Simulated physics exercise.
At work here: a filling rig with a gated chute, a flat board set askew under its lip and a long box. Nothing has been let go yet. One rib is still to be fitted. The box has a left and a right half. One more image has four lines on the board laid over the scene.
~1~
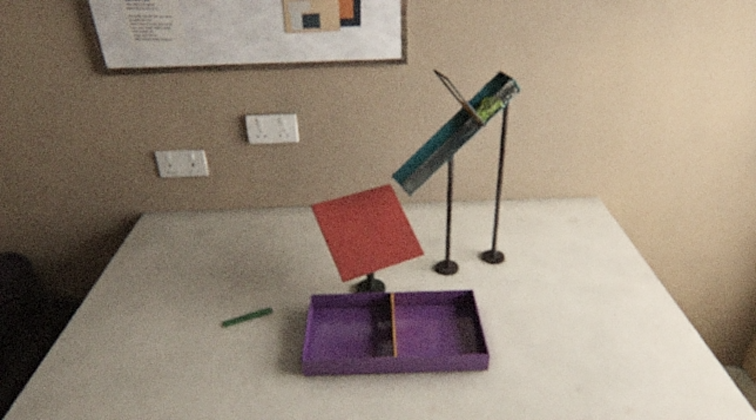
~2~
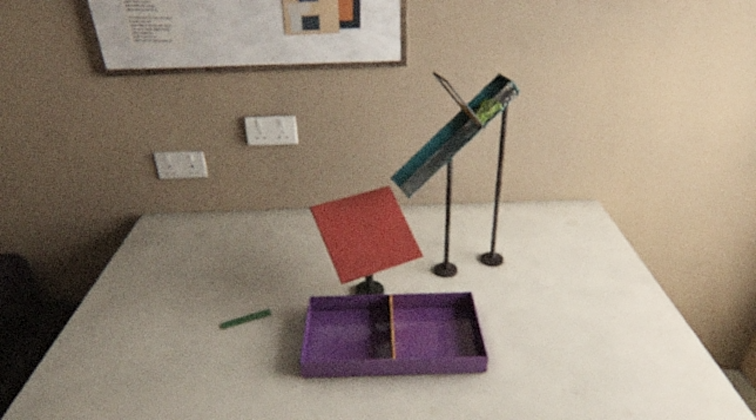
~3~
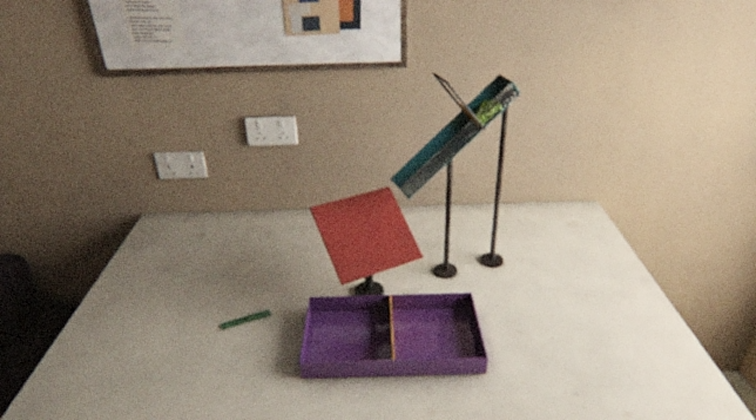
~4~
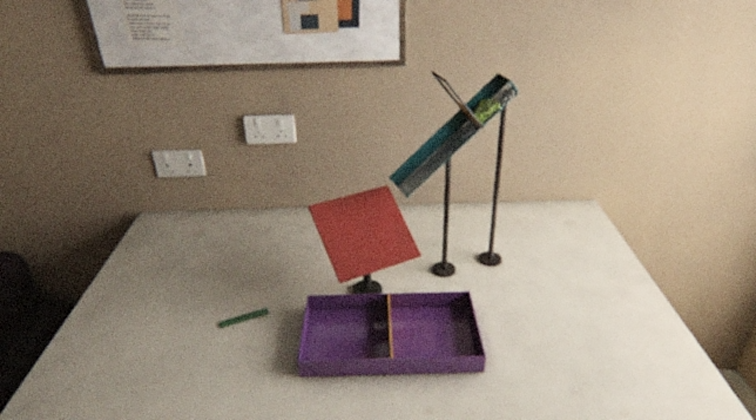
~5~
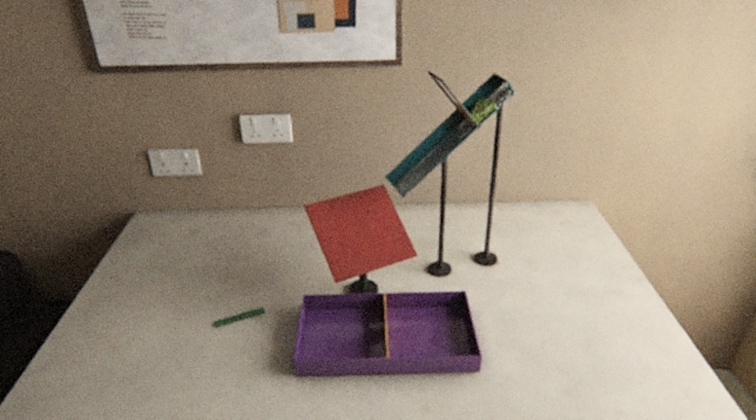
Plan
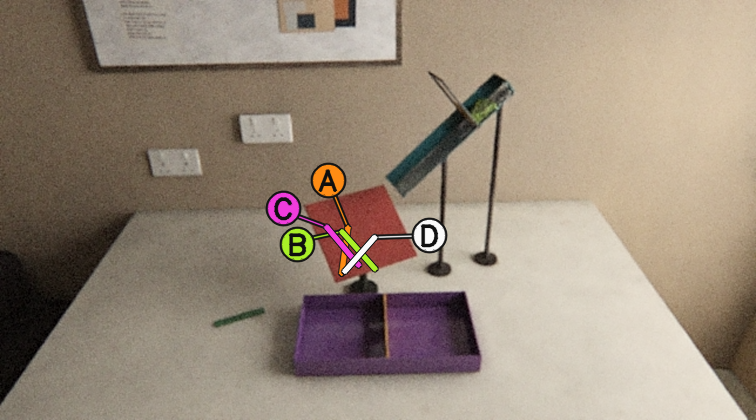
Nothing moved apart from a slight shift of the whole view: a tilted blue-green chute held some green stuff behind its gate, above a slanted red board and a purple box with two halves.
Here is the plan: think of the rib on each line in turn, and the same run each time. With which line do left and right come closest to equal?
Line C.
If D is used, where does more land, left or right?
The left half.
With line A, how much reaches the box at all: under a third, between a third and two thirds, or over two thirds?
It is over two thirds.
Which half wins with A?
More lands on the left.
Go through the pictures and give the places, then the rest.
Load behind the gate near (484, 109), dried peas; lip of the chute near (405, 192), sloping fairly steeply, in the first frame.
Middle of the board near (367, 232), tilted fairly steeply; middle of its low edge near (384, 270); of its high edge near (351, 196), in the second frame.
Front corners of the box near (300, 363) and (487, 358); front end of its middle wall near (394, 360); gate still shut near (466, 110), in the third frame.
Middle of the load near (482, 111); lip near (403, 193), in the fourth frame.
Middle of the load near (478, 111); lip near (399, 193), in the fifth frame.
On the marked copy, line A from (347, 227) to (341, 273); line B from (341, 231) to (375, 268); line C from (326, 227) to (358, 265); line D from (374, 237) to (344, 271).
Choosing A, of what is caught, the bulk in the left half, a small share in the right.
Choosing B, of what is caught, only a few in the left half, all but a few in the right.
Choosing C, of what is caught, close to half in the left half, close to half in the right.
Choosing D, of what is caught, the bulk in the left half, a small share in the right.
